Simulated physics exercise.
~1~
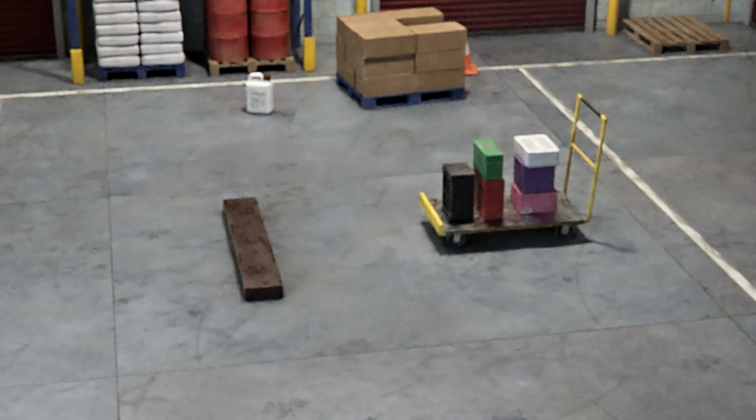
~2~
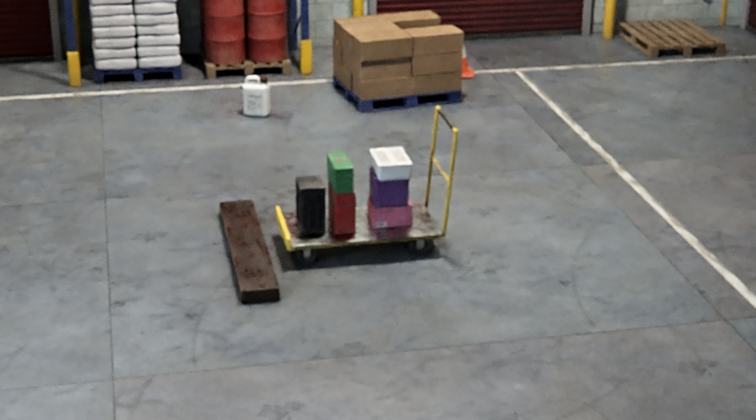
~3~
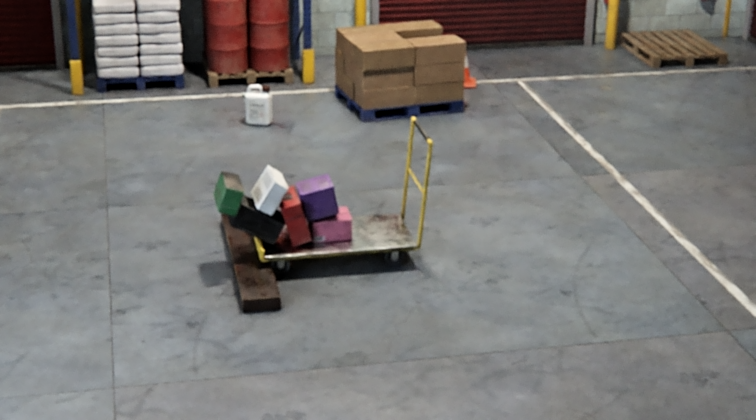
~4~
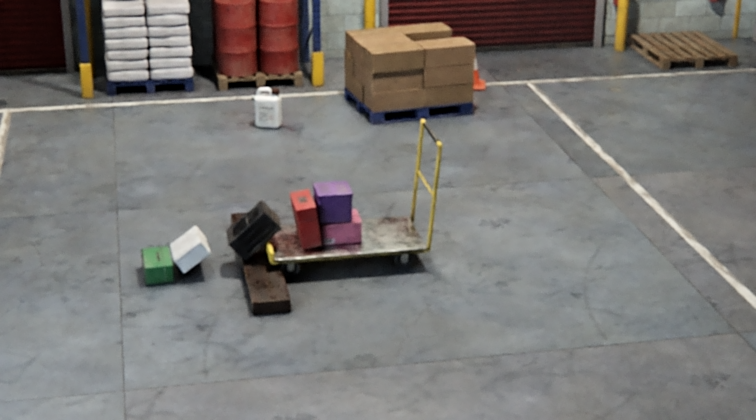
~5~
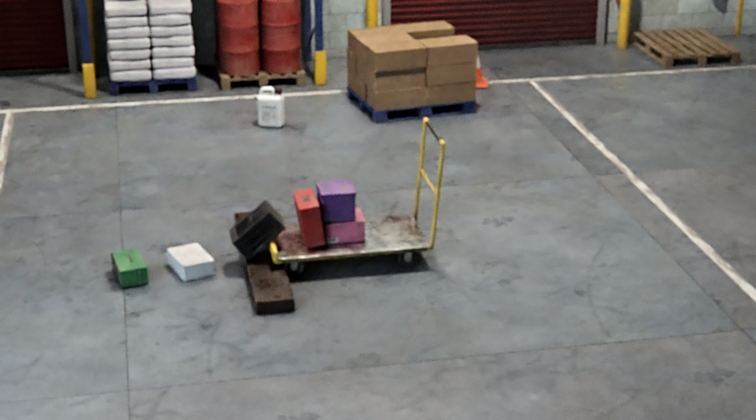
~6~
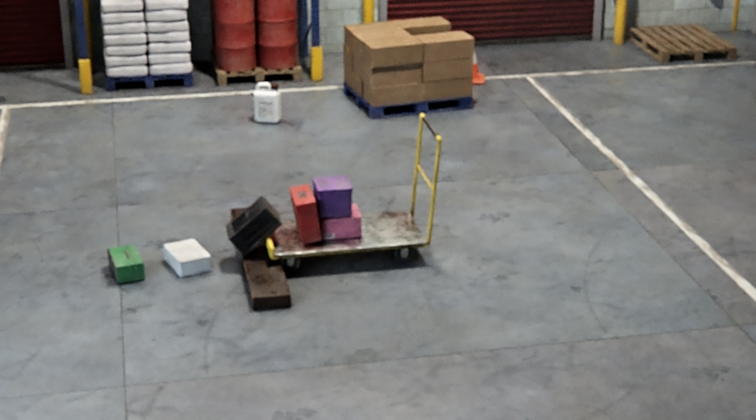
A loaded trolley rolls left into a sill, tipping green, white and black boxes off.
